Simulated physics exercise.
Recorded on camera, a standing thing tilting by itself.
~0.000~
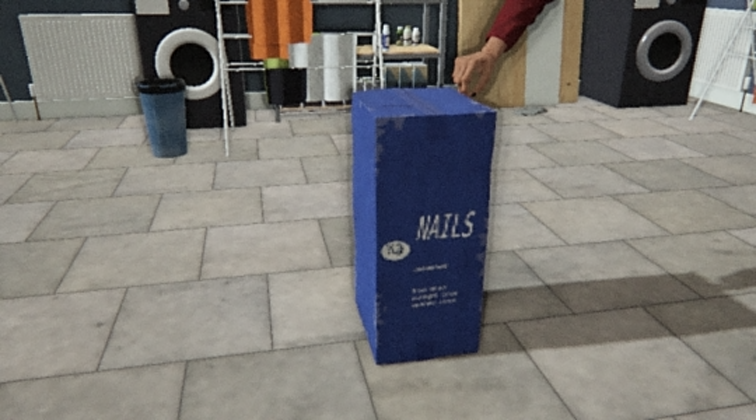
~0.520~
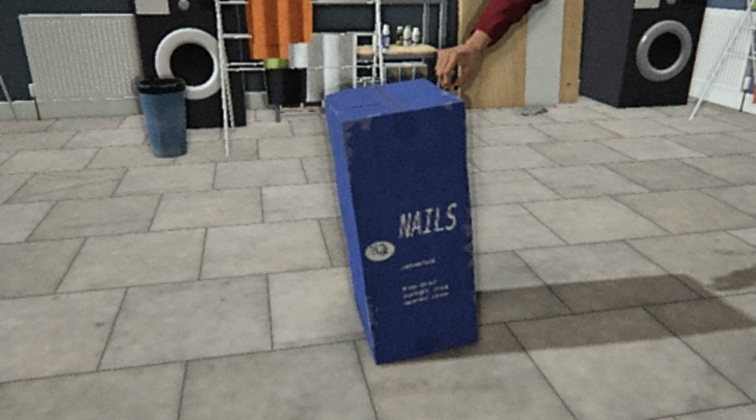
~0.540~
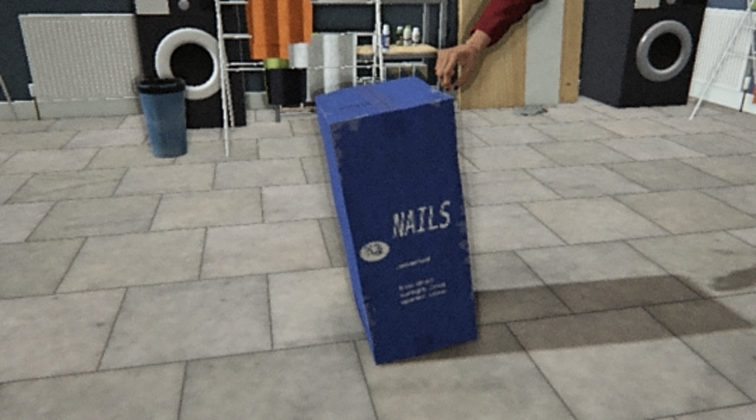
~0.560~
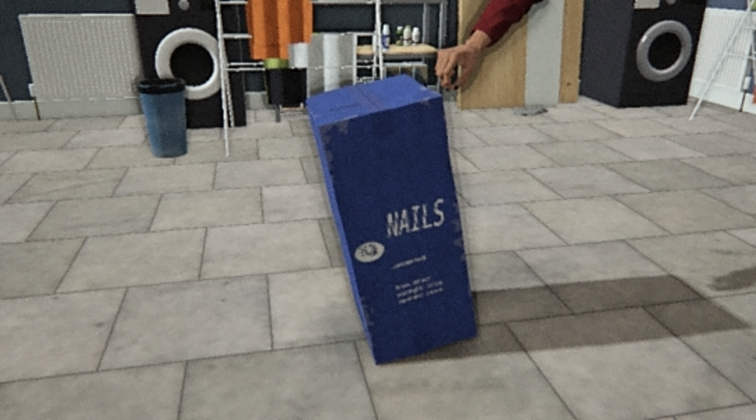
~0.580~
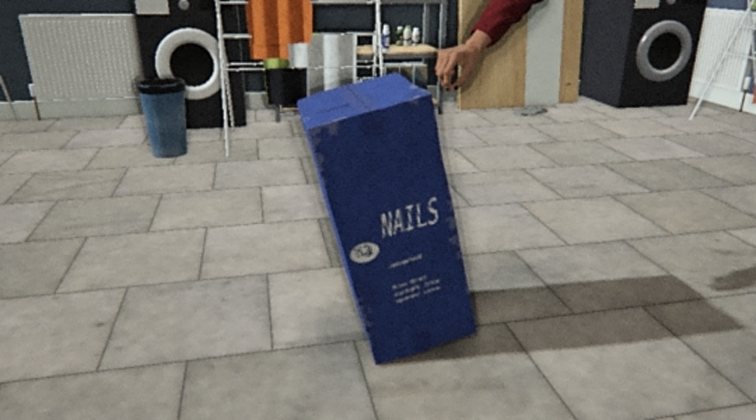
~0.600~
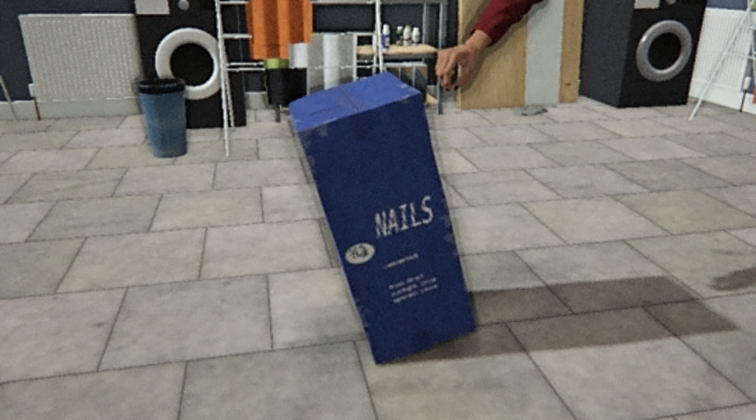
A tall blue box marked "NAILS" stands upright on a grey tiled floor while a hand in a red sleeve reaches in behind its top right. The box leans to the left, quickly at first, then the lean deepens little by little as the hand stays near its upper right corner.
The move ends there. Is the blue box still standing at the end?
Tipped over.
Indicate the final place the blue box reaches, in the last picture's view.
About (247, 300).
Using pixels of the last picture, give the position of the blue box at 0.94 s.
I'd expect it close to (306, 232) in the last view.
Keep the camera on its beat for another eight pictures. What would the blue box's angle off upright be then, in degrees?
It would be leaning 30° at that stage.
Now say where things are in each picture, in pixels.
Blue box (415, 222) upright, in the first picture.
Blue box (401, 218) 7° off upright, in the second picture.
Blue box (396, 217) 9° off upright, in the third picture.
Blue box (391, 216) 11° off upright, in the fourth picture.
Blue box (386, 216) 13° off upright, in the fifth picture.
Blue box (382, 216) 15° off upright, in the sixth picture.
Around 0.94 s, blue box 48° off upright near (306, 232).
Finally (2.0 s), the blue box goes down on its side, near (247, 300).
